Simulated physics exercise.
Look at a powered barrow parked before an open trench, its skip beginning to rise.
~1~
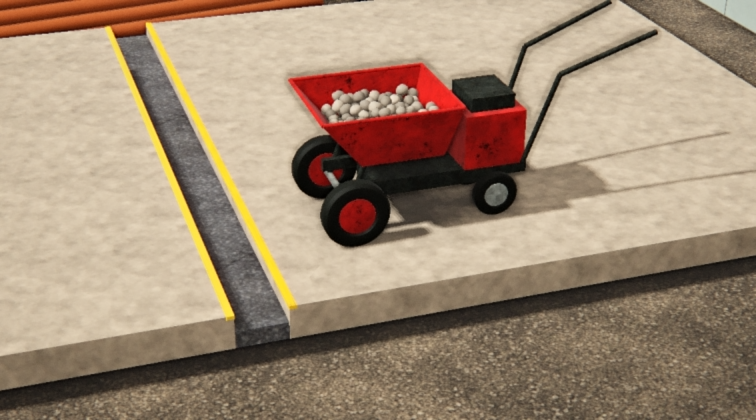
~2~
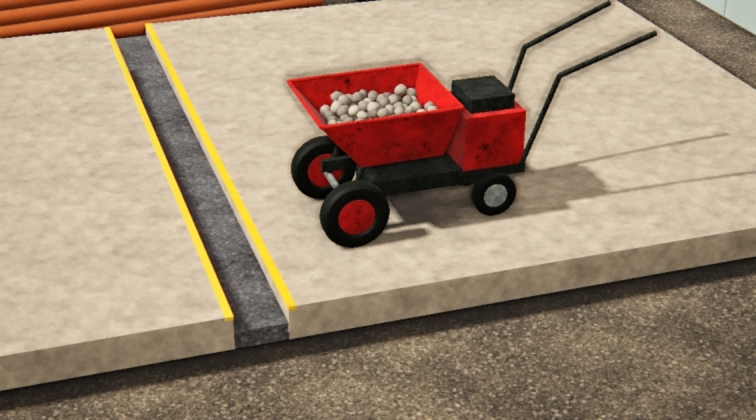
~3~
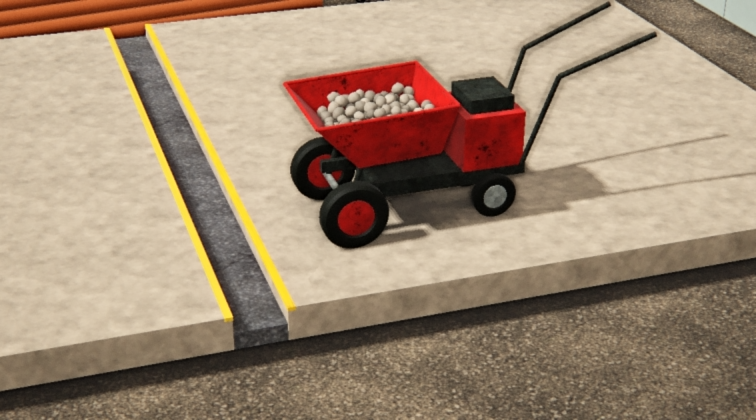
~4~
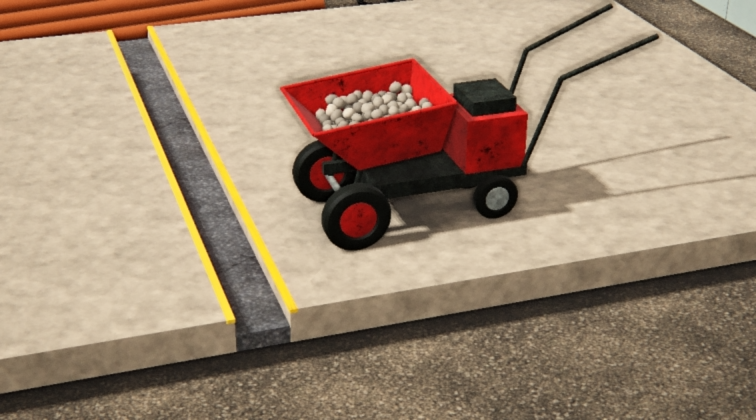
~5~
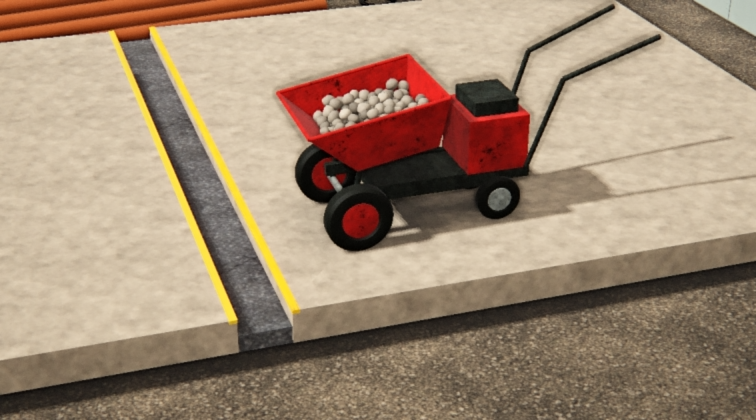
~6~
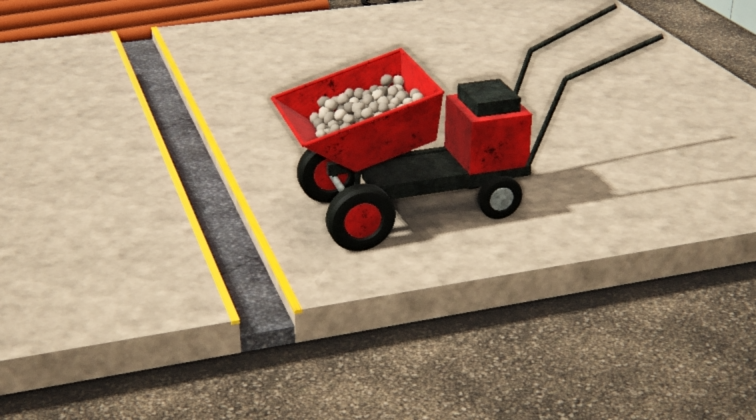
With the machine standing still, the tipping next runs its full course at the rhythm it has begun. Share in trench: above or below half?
Above half.
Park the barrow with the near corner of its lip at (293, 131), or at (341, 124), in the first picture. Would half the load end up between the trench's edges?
Initially shy of half, next past the halfway mark.
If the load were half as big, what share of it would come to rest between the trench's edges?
It comes to 90 per cent or so.
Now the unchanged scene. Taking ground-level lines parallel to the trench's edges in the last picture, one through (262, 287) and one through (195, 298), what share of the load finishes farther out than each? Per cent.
Close to 80 and 10 per cent respectively.
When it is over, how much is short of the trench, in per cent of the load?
Roughly 0 per cent of the load.
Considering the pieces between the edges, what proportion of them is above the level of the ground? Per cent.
My guess is some 35 per cent.
Shortly afterwards, skip tipped well over; the whole lot in the skip.
Next, skip tipped steeply; all but a few in the skip; a little in or heaped over the trench; only a few falling.
Some moments later, skip tipped right over; near a quarter in the skip; near two thirds in or heaped over the trench; near a quarter beyond it.
In the end, skip tipped right over; only a few in the skip; only a few short of the trench; the bulk in or heaped over the trench; near a quarter beyond it.
